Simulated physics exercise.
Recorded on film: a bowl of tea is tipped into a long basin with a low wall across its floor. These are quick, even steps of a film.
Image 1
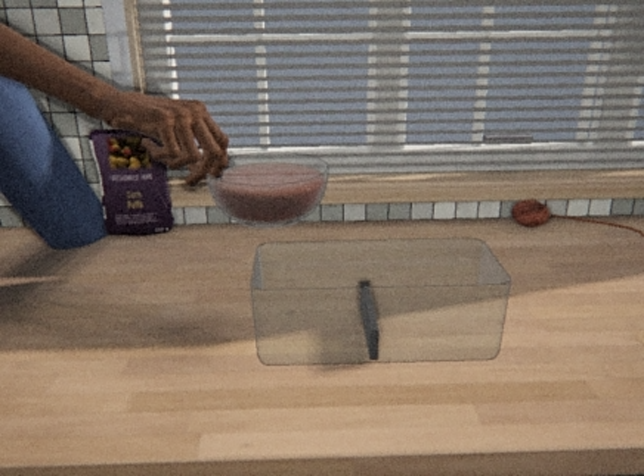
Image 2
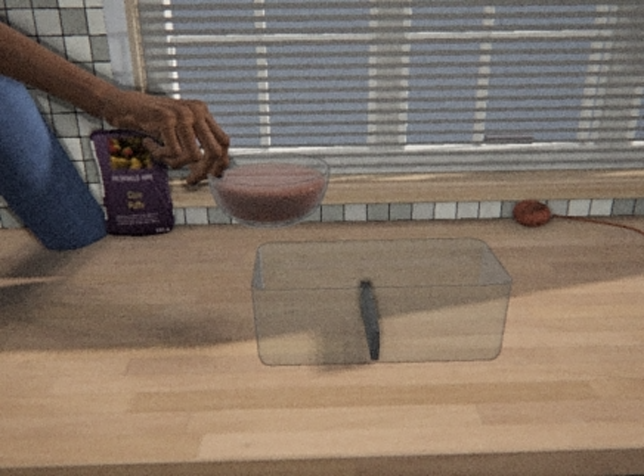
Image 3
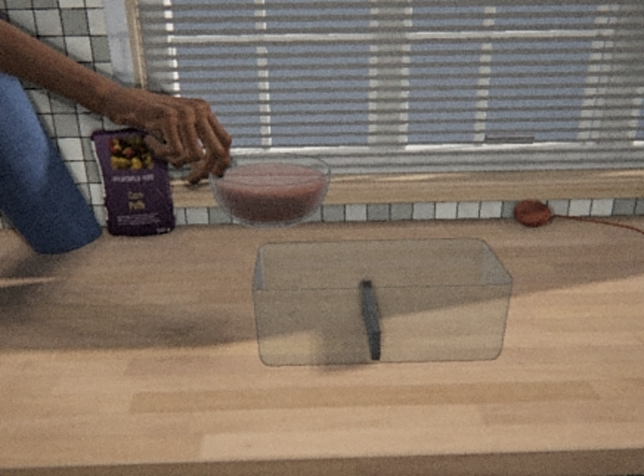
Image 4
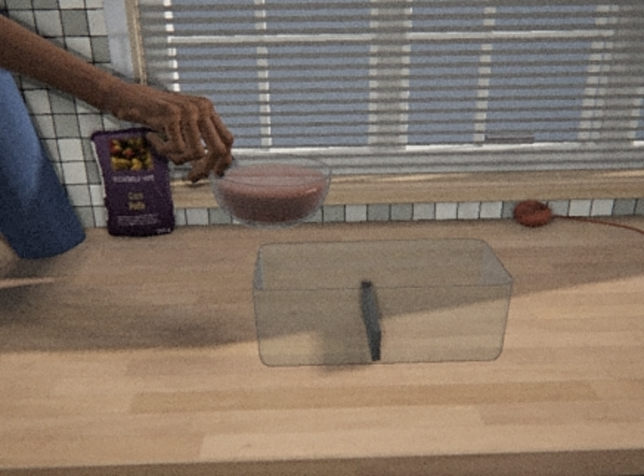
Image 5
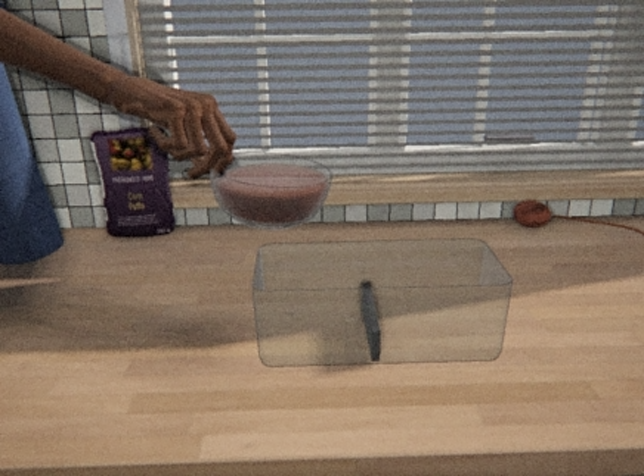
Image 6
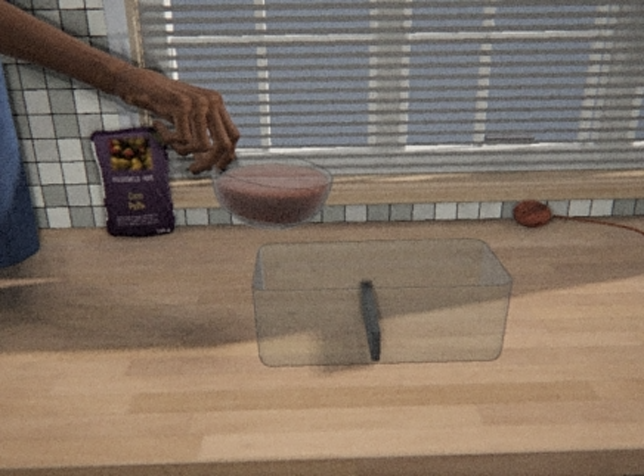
To begin with, a hand holds a clear bowl of reddish-brown liquid level above a long, see-through basin with a low dark wall across its floor. The bowl then leans slightly to the right, its right rim dipping a little, while the person's blue-clothed body shifts left.
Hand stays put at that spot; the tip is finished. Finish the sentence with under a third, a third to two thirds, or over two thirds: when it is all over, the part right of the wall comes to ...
When it is all over, the part right of the wall comes to a third to two thirds.
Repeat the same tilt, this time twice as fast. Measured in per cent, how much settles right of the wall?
Roughly 35 percent.
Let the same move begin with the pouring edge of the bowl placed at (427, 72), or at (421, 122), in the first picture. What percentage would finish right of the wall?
It comes out at around 75 percent and then around 90 percent.
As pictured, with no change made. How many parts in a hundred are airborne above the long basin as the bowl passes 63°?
Roughly 30 per cent.
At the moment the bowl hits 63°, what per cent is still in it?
Amount still in: Approx. 40 %.
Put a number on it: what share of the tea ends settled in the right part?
Share approx. 50 %.
A moment on, the bowl is tipped part way and 40 per cent is still to pour, 9 is left of the wall and 23 right of it.
Next, the bowl is tipped right over and 1 per cent is still to pour, 45 is left of the wall and 51 right of it.
Then the bowl is tipped right over and 0 per cent is still to pour, 48 is left of the wall and 51 right of it.
Later the bowl is tipped right over and 0 per cent is still to pour, 48 is left of the wall and 51 right of it.
Finally, 48 per cent lies left of the wall, 52 right of it and 0 outside.
